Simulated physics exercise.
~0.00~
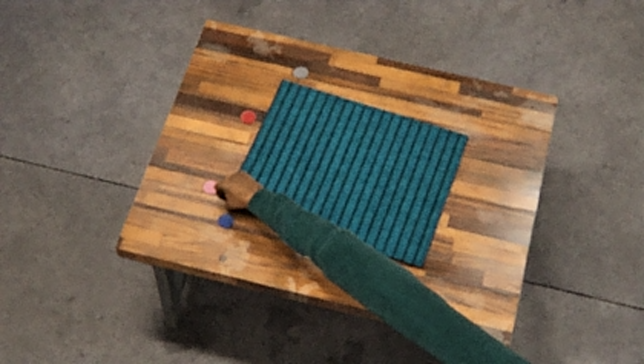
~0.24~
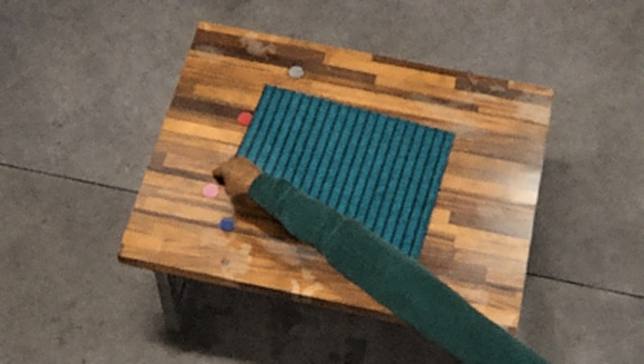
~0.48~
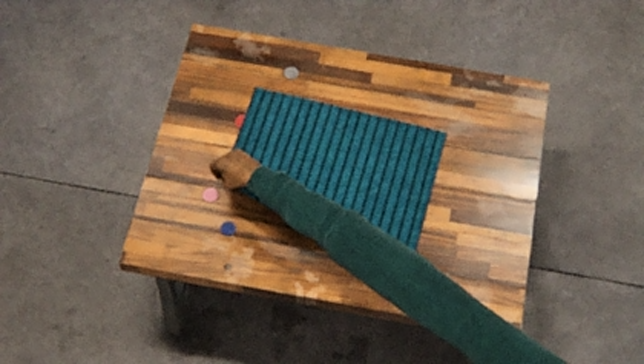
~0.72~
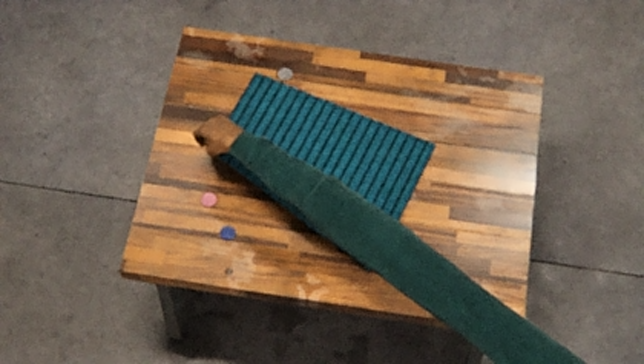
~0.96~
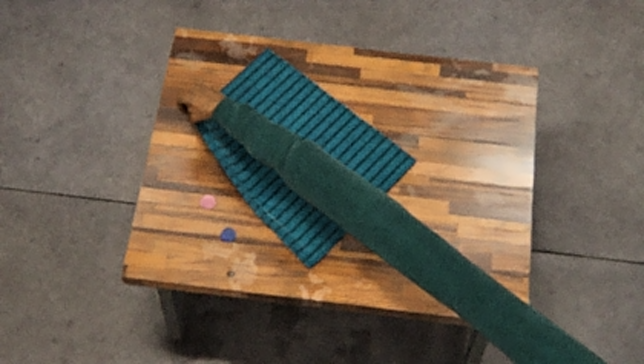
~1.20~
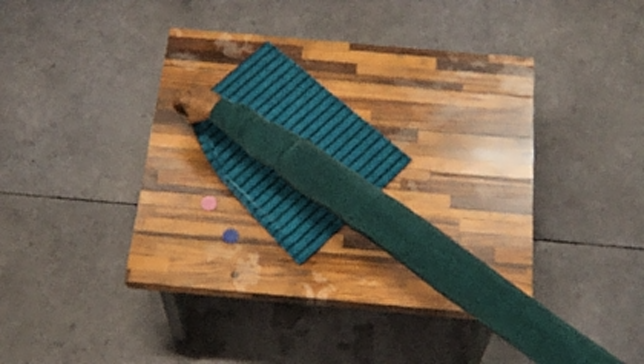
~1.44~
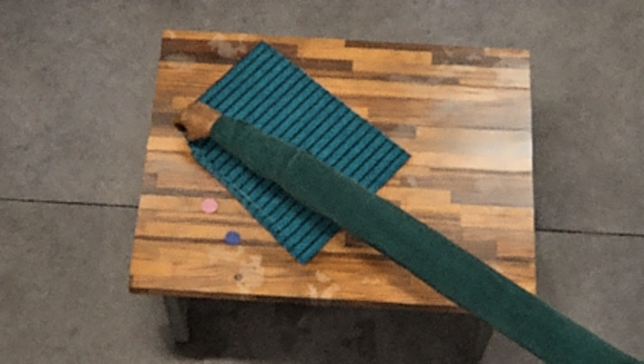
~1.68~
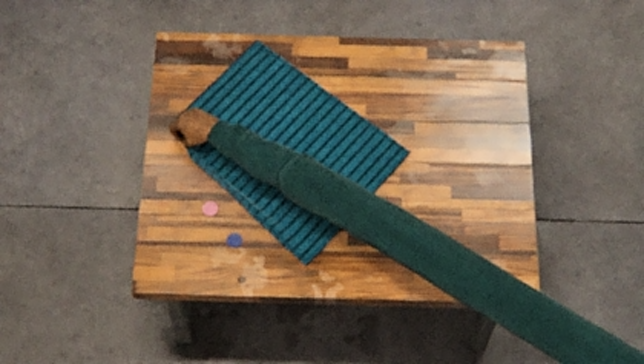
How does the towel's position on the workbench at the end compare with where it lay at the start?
The towel starts around the middle of the workbench, to the right of the small discs. By the end it lies a little further left and sits at a different angle, over the spots where the red and grey discs were.
